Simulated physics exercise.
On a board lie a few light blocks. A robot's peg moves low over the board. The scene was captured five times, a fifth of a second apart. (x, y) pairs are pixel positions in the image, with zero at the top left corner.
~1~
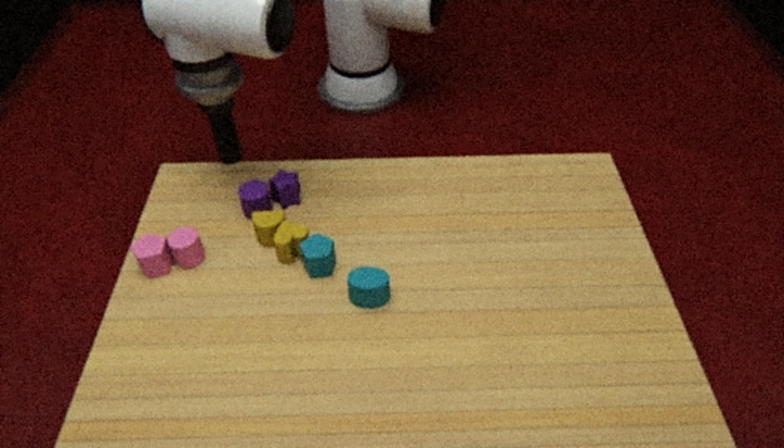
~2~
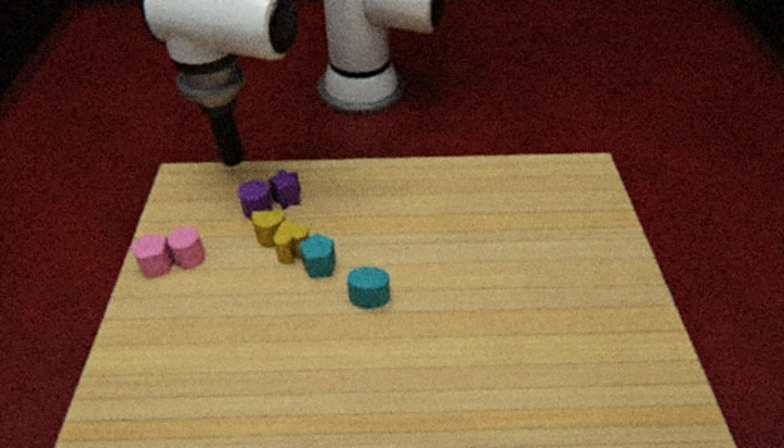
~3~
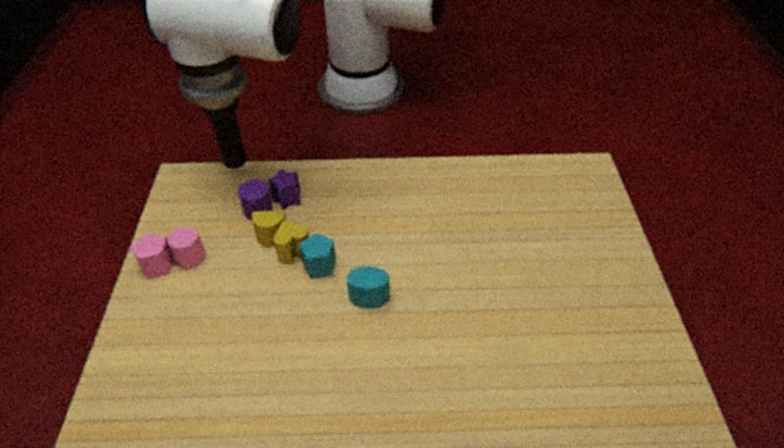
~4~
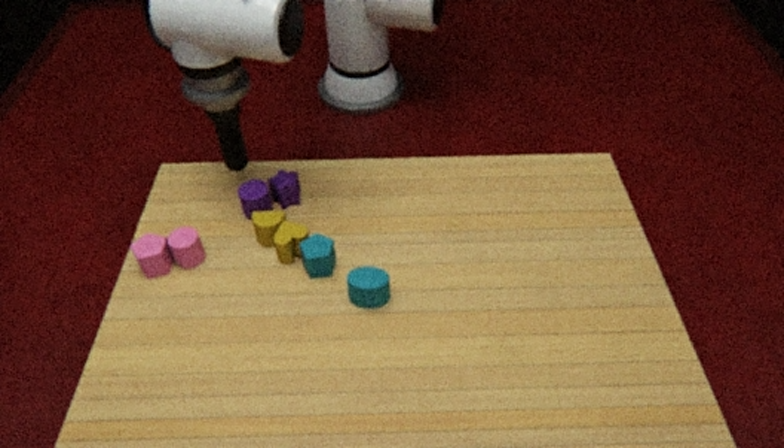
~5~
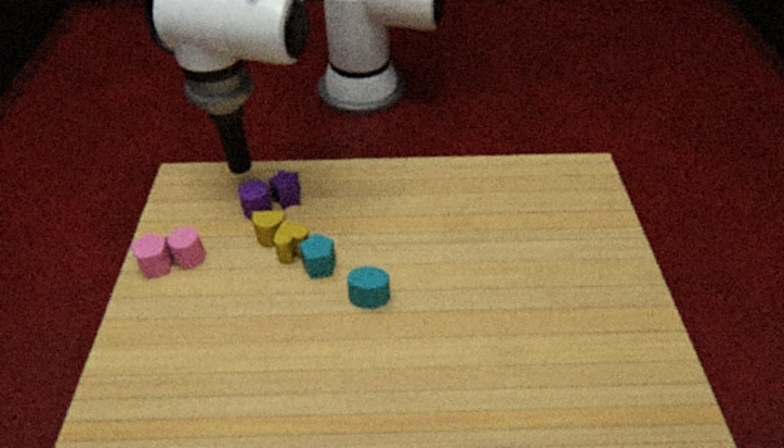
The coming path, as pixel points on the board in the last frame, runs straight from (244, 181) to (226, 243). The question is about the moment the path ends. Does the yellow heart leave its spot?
The answer is no.
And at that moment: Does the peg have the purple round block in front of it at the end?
No
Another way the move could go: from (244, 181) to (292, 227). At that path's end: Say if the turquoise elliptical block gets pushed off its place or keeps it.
Right where it was.
On the path given first. One third of the way, peg (234, 187); nothing pushed yet.
Two thirds of the way, peg (228, 208); purple round block (254, 196).
At the end, peg (221, 230); purple round block (254, 196); yellow heart not moved.
